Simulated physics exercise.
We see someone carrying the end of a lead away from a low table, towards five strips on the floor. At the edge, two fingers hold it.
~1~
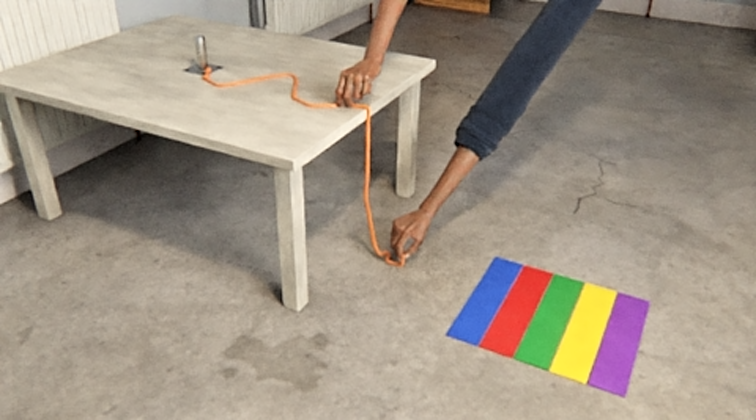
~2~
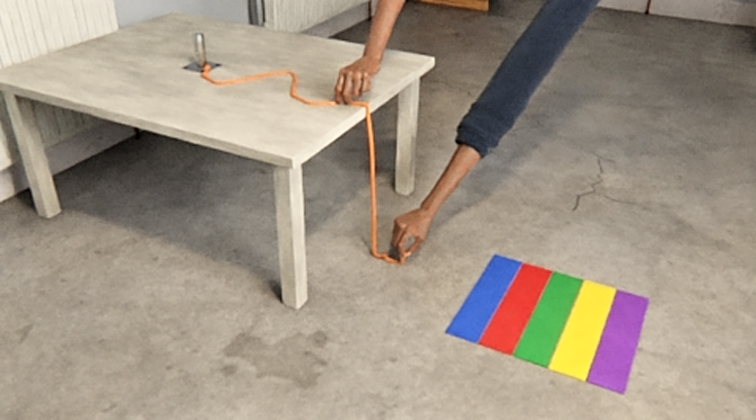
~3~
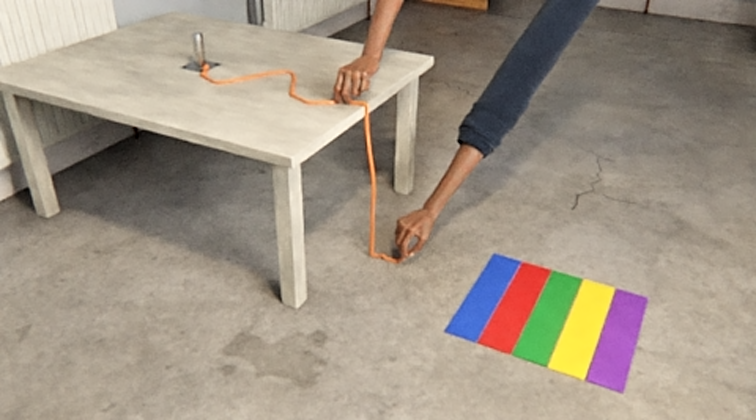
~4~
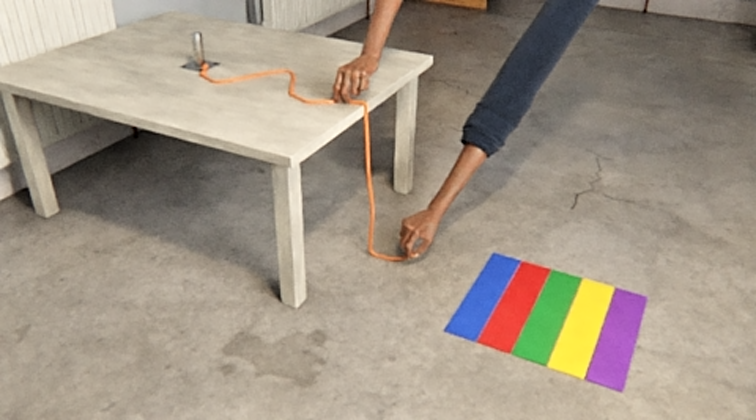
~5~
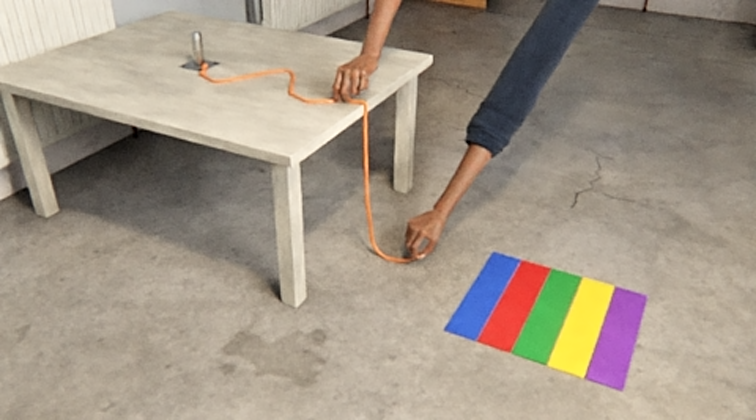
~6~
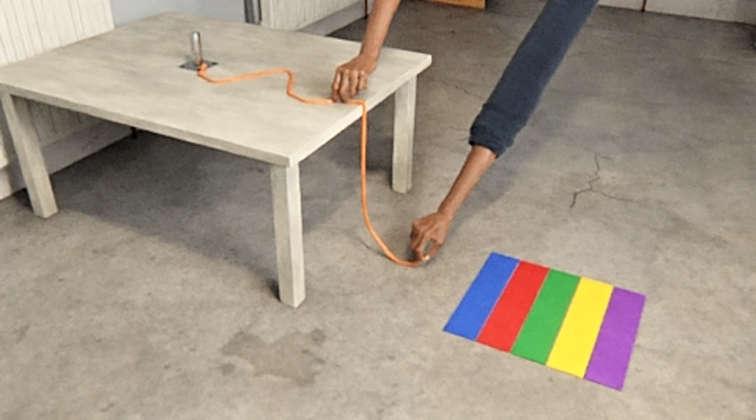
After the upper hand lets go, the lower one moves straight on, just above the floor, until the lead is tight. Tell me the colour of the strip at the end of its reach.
It is purple.
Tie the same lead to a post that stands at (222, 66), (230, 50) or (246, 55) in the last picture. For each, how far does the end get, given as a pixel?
Going through them in sequence: (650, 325), (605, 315) and finally (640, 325).
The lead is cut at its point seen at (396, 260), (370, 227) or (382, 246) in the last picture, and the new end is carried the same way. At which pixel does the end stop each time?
Estimated positions in order: (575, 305); (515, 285); (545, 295).
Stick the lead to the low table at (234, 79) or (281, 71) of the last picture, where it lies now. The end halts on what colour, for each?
You'd see yellow the first time and green the second.
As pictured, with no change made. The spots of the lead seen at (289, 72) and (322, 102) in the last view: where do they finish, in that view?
They end up at (317, 90) and (406, 138).
Soon after, end near (552, 297); over green.
After that, end near (594, 309); over yellow.
At the stop, end near (620, 317); over purple. It halts on the purple strip.
